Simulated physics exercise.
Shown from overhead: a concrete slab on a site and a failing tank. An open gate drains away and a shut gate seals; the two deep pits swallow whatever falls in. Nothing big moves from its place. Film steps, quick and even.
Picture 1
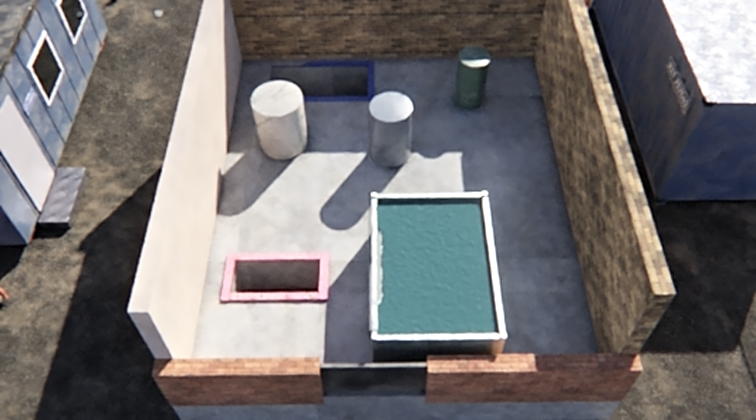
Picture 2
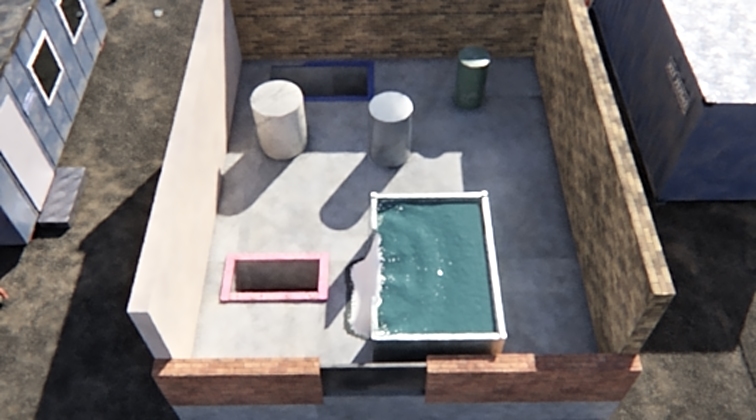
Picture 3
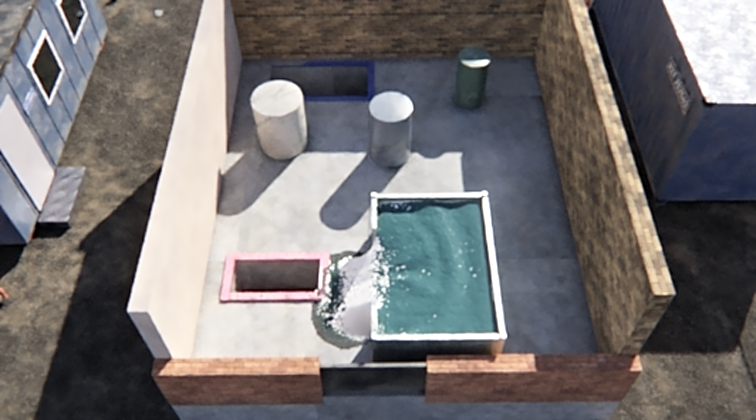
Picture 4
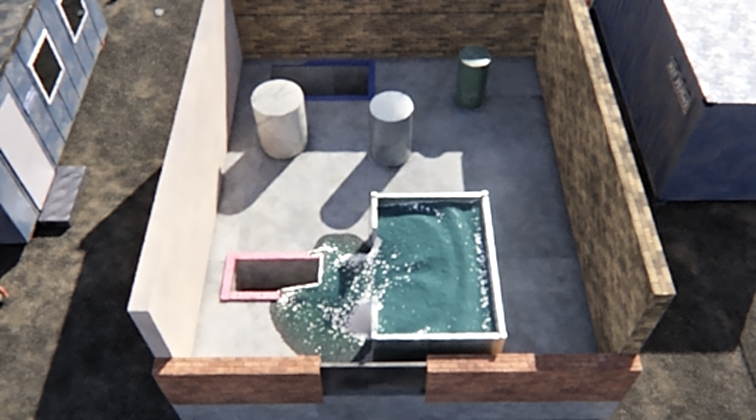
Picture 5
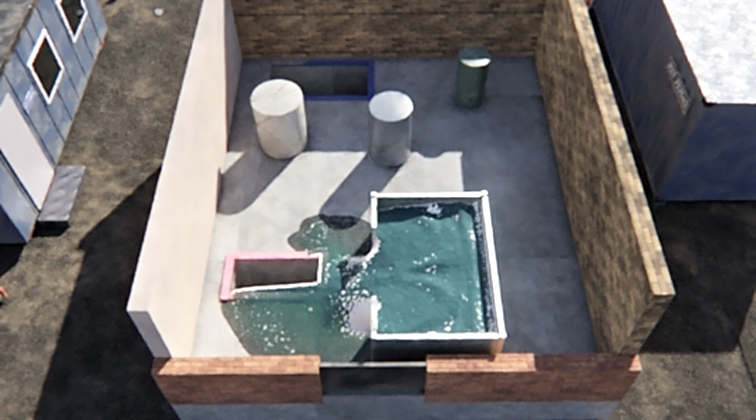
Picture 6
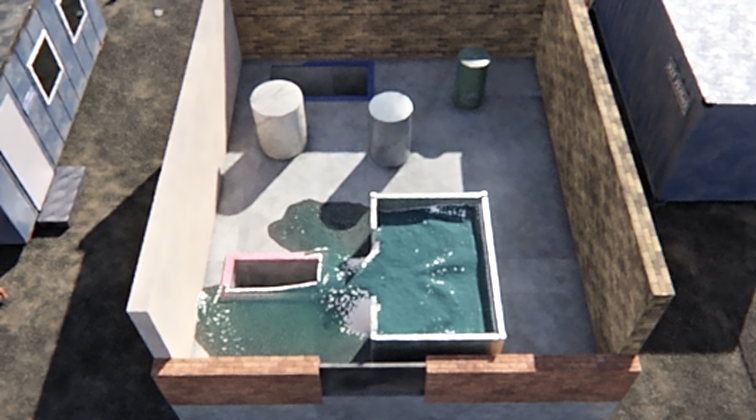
Walled concrete yard seen from above, water bursting from the left side of a white-rimmed tank and spreading around a pink-edged opening.
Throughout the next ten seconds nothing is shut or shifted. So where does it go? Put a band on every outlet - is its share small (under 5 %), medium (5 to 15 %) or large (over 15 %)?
In the end, the gate has a small share, the pink pit has a large share, the blue pit has a medium share.
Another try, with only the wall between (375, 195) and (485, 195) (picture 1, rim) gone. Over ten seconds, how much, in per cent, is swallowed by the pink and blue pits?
The pink pit takes 4 per cent and the blue pit 40 per cent.
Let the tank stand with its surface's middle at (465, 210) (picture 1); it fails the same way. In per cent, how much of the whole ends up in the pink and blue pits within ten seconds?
Pink about 30 %, blue about 20 %.
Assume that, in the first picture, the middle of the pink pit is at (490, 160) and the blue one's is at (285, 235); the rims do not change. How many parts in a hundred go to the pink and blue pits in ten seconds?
Pink 0%, blue 65%.
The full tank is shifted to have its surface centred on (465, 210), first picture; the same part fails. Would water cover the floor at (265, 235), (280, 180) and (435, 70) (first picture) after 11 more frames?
Spot one wetted, spot two wetted, spot three unwetted.
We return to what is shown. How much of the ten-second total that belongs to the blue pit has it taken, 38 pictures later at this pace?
My guess is about 50 %.
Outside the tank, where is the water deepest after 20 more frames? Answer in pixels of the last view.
(187, 381).
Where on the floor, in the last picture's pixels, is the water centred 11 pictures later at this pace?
Near (353, 296).
A moment on, water covers 25 % of the floor; the gate 0 %, the pink pit 11 %, the blue pit 0 %.
Next, water covers 30 % of the floor; the gate 0 %, the pink pit 18 %, the blue pit 0 %.
Then, water covers 35 % of the floor; the gate 0 %, the pink pit 30 %, the blue pit 1 %.
Later, water covers 50 % of the floor; the gate 0 %, the pink pit 40 %, the blue pit 6 %.
In the end, water covers 80 % of the floor; the gate 0 %, the pink pit 44 %, the blue pit 11 %.
